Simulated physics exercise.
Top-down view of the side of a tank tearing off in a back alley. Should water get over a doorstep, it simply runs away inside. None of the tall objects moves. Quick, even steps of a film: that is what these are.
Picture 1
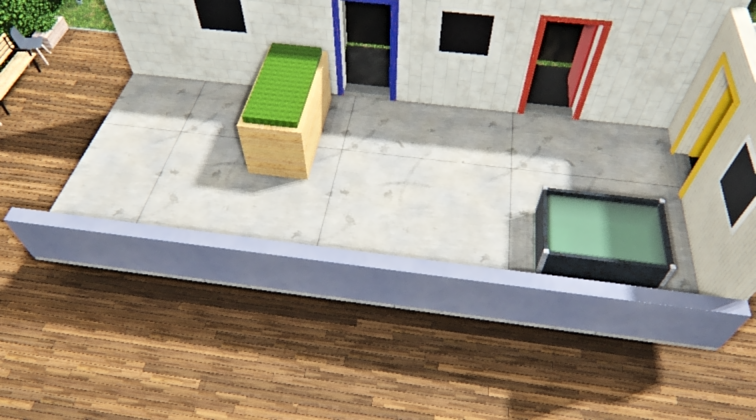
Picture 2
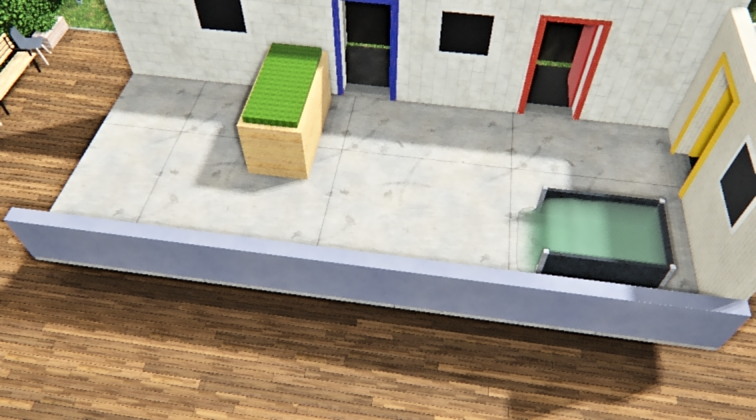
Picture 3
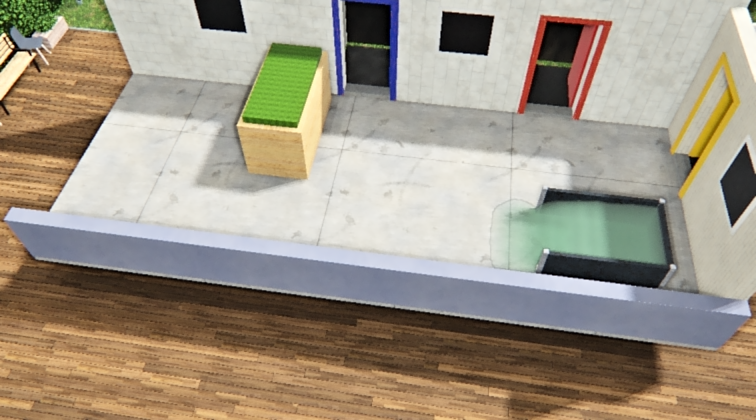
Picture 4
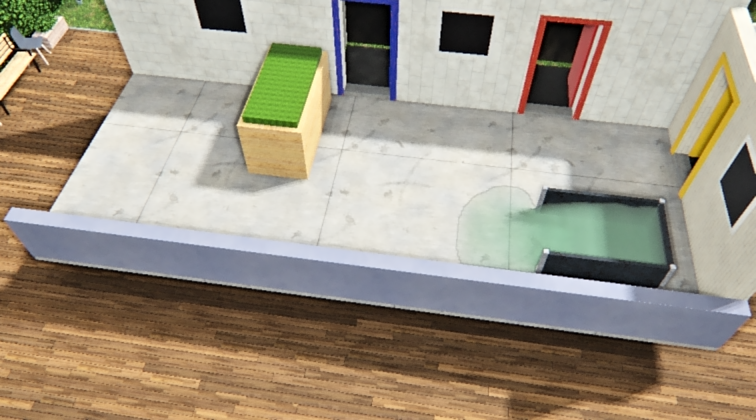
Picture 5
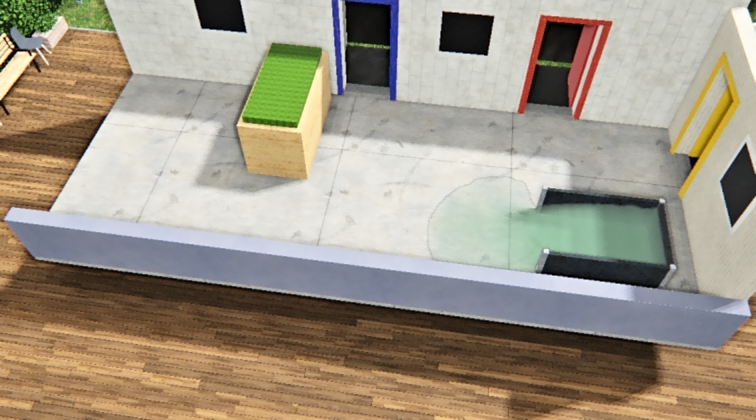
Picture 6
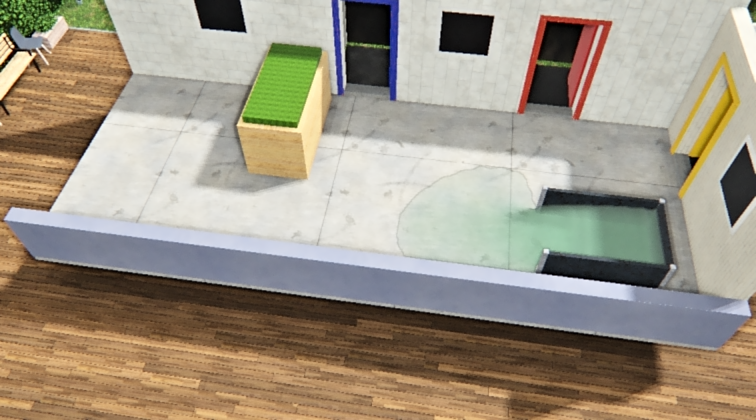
A glass-like tank of green water stood still in a walled, paved yard, then its left side opened and the water poured out, spreading leftward across the pale floor in a widening, rounded sheet.
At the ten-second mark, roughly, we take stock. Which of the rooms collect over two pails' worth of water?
The red door collects two pails or less; the yellow door collects two pails or less; the blue door collects two pails or less.
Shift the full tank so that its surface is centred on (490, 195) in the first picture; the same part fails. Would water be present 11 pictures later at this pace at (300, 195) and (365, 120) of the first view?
Result: Inundated; inundated.
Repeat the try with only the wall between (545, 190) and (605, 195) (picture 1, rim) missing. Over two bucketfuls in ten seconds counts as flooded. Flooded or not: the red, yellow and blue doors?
Red door: Beyond the mark; yellow door: Short of the mark; blue door: Short of the mark.
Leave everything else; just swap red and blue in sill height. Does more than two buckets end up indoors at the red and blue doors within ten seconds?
Red door: Under the mark; blue door: Over the mark.
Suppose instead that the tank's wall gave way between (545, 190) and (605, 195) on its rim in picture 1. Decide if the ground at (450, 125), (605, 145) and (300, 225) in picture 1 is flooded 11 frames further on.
Taken one by one: Sodden, then sodden, then unaffected.
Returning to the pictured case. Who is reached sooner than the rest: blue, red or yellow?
That's the door marked blue.
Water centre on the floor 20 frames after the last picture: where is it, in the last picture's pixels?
The centre of mass sits at about (370, 208).
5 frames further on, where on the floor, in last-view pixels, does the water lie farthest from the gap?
My estimate: Roughly (283, 220).
A moment on, water covers 25 % of the floor; the red door not reached, the yellow door not reached, the blue door not reached.
Next, water covers 40 % of the floor; the red door not reached, the yellow door not reached, the blue door not reached.
Then, water covers 50 % of the floor; the red door not reached, the yellow door not reached, the blue door under two buckets in.
Later, water covers 60 % of the floor; the red door not reached, the yellow door not reached, the blue door under two buckets in.
In the end, water covers 65 % of the floor; the red door wet at the sill, nothing in, the yellow door not reached, the blue door under two buckets in.
